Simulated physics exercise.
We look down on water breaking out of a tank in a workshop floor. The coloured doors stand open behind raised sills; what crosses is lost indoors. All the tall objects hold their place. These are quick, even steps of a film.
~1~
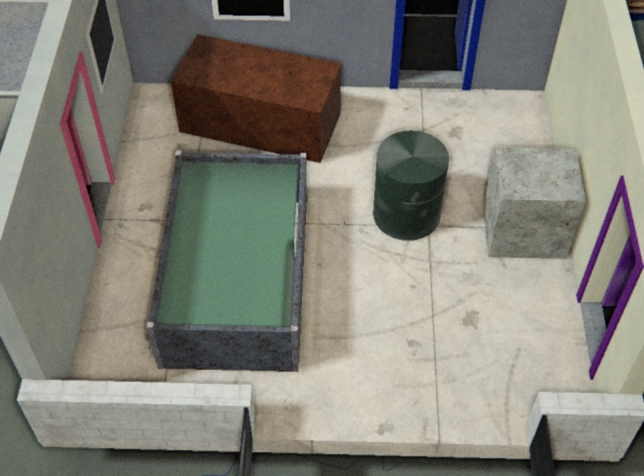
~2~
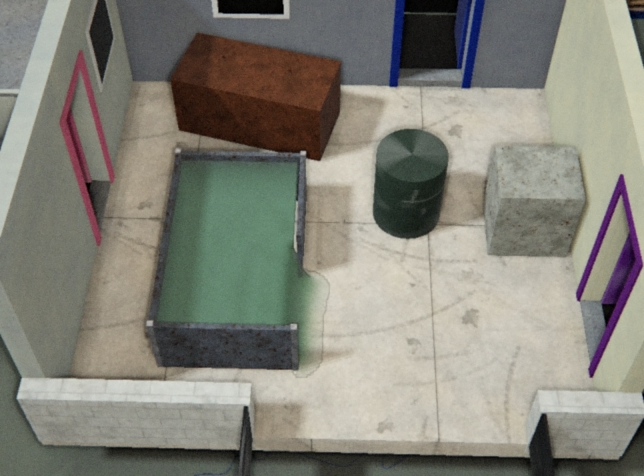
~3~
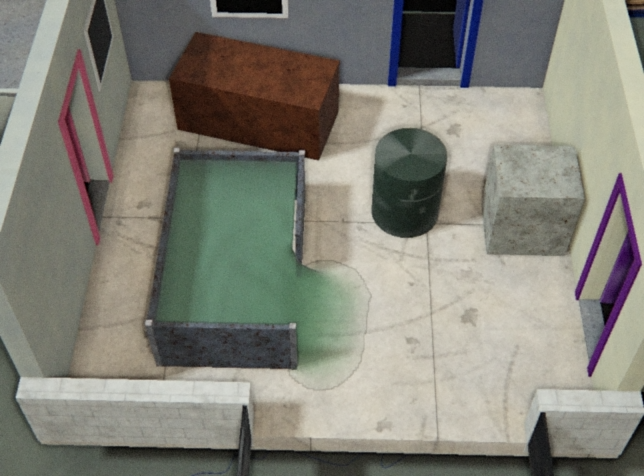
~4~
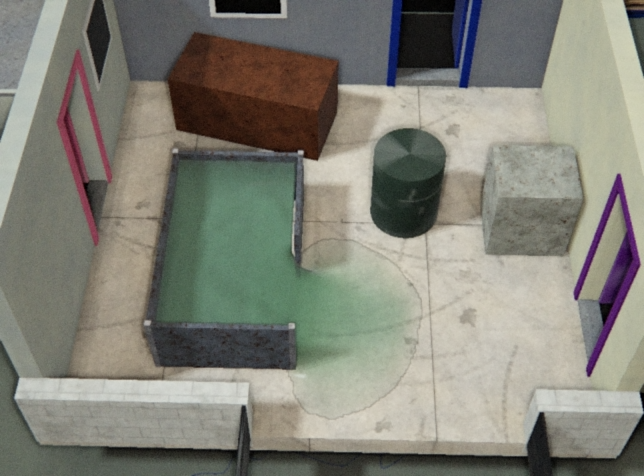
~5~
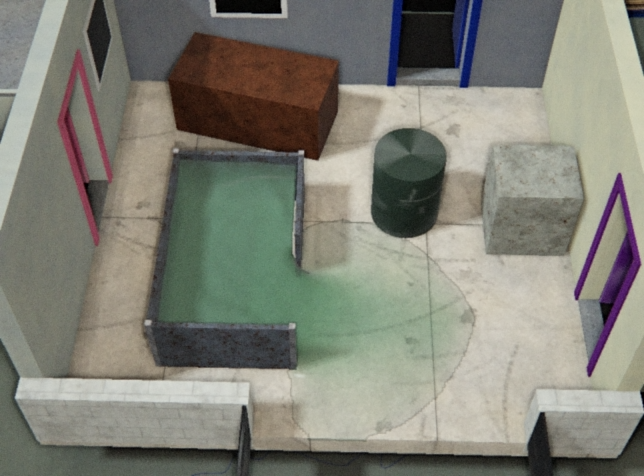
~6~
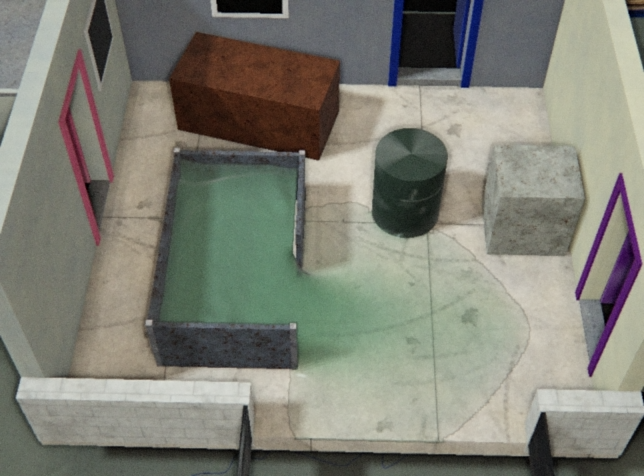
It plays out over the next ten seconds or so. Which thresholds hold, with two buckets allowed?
In the end: The purple door floods; the blue door holds within the limit; the pink door holds within the limit.
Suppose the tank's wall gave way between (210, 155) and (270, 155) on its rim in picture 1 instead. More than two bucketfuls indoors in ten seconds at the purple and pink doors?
The purple one is under, the pink one goes over.
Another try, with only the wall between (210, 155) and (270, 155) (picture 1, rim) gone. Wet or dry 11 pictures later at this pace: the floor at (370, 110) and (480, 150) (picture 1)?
As listed: Not flooded, wet.
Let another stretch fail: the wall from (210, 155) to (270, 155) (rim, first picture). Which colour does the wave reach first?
I say the one in pink.
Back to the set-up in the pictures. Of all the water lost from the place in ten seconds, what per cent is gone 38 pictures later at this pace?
Close to 80 %.
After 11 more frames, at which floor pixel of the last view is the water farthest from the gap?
Roughly at (546, 113).
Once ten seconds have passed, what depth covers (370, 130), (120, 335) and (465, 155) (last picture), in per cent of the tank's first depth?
In turn 6, 0 and 4 in a hundred.
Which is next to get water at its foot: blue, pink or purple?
It is the door marked purple.
A moment on, water covers 35 % of the floor; the purple door over two buckets in, the blue door not reached, the pink door not reached.
Next, water covers 45 % of the floor; the purple door far over two buckets in, the blue door not reached, the pink door not reached.
Then, water covers 50 % of the floor; the purple door far over two buckets in, the blue door wet at the sill, nothing in, the pink door not reached.
Later, water covers 60 % of the floor; the purple door far over two buckets in, the blue door wet at the sill, nothing in, the pink door not reached.
In the end, water covers 70 % of the floor; the purple door far over two buckets in, the blue door wet at the sill, nothing in, the pink door not reached.
